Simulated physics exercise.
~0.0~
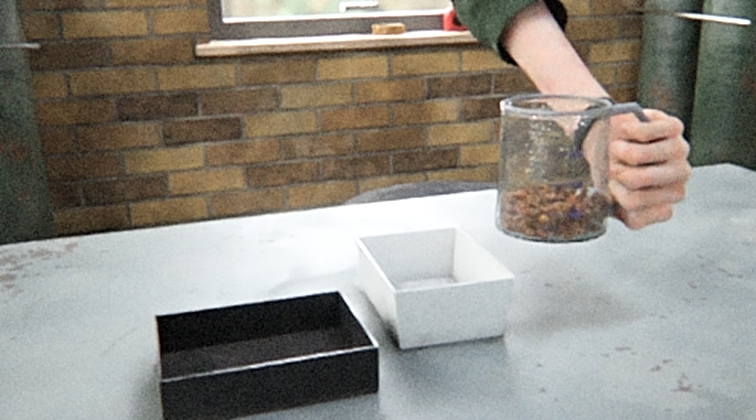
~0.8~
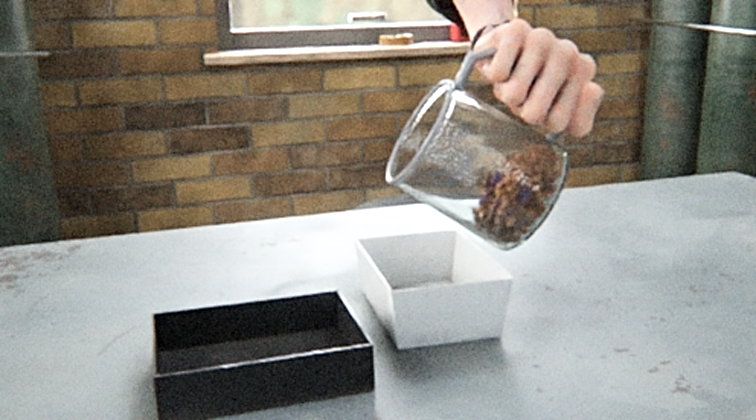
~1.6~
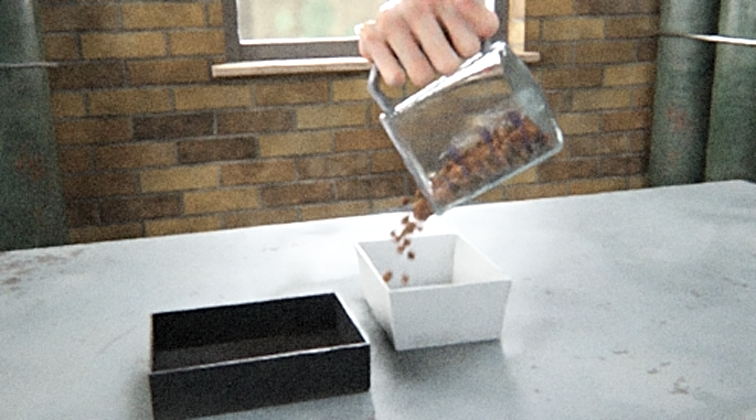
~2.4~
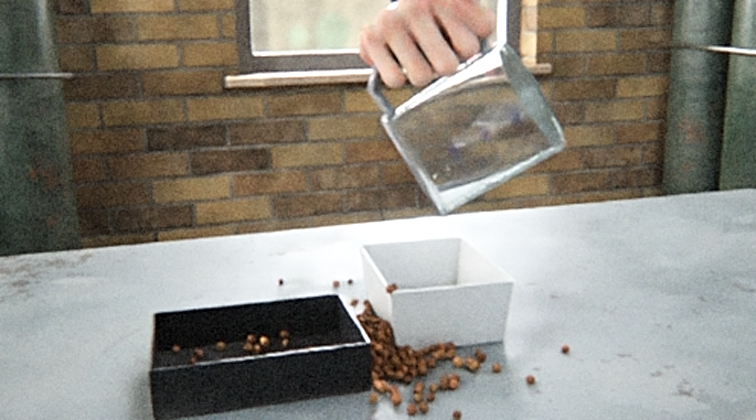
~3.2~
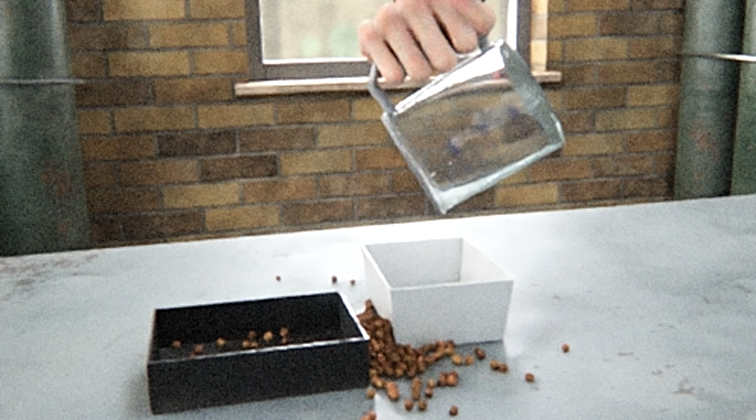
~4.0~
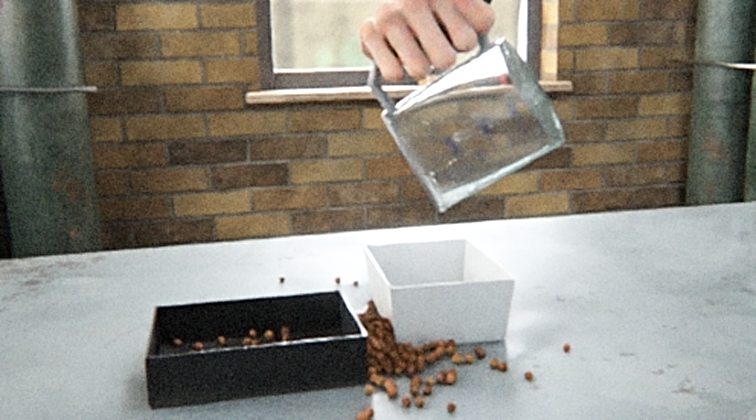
A hand lifts a clear glass jug partly filled with small brown cereal balls over a grey table, seen from slightly above as the view drifts gently sideways, with a brick wall and window behind. A black tin sits at the left and a white tin near the middle. The hand carries the jug left and tips it above the white tin, and the balls begin tumbling from its lip. The jug empties, and many balls end up heaped on the table between and in front of the tins. A few lie in the black tin and others are scattered about, while the hand keeps the empty jug tilted above.
